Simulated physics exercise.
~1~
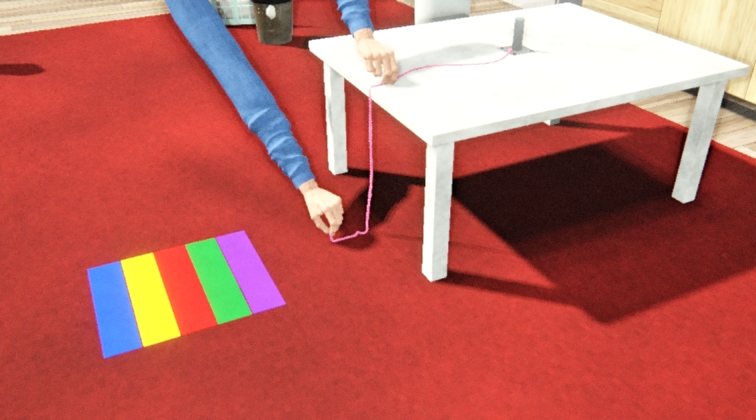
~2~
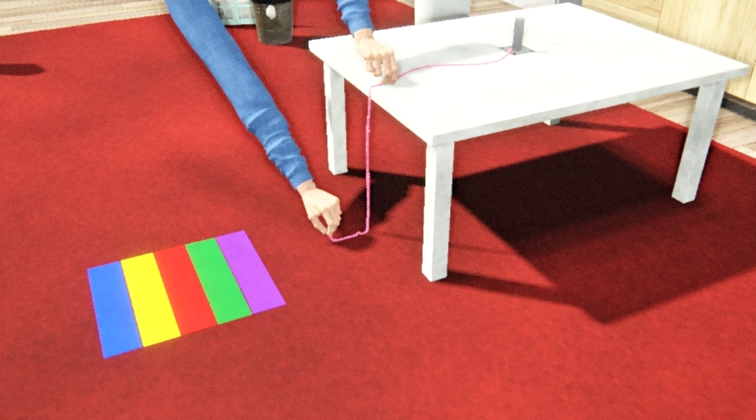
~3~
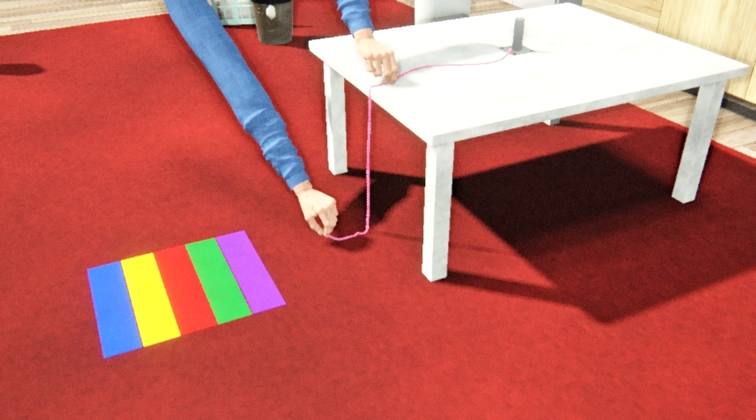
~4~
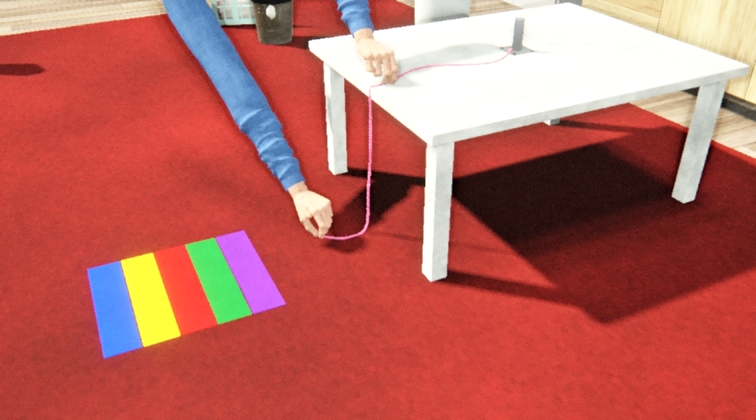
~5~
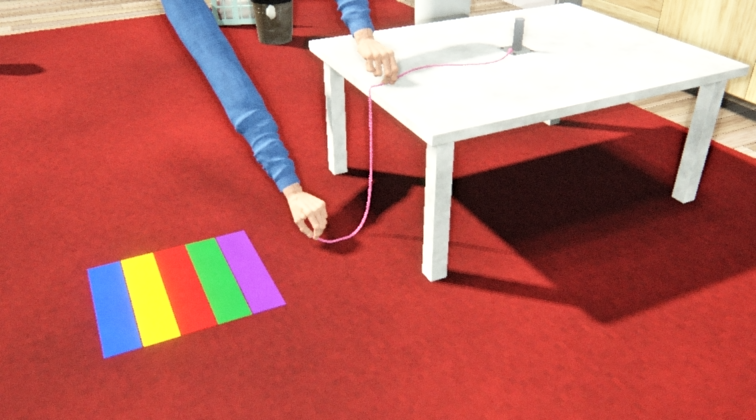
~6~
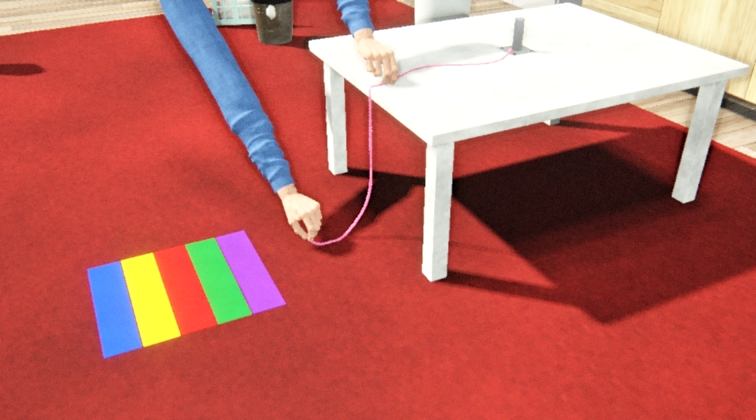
On a red carpet beside a white bench, one hand held a pink lace at the edge while the other drew its lower end slightly left, the slack smoothing into a curve near five coloured strips.
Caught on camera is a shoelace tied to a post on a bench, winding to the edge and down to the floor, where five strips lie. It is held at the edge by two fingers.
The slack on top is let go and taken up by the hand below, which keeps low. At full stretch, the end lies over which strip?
Over the green strip.
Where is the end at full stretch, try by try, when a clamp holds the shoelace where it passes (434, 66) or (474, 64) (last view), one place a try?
Estimated pixels: (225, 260), then (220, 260).
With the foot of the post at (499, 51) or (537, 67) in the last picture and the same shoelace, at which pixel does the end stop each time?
(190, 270) and (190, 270).
A little later, end near (267, 248); short of the strips.
Next, end near (231, 258); over purple.
When it is tight, end near (210, 263); over green. It gets as far as the green strip.
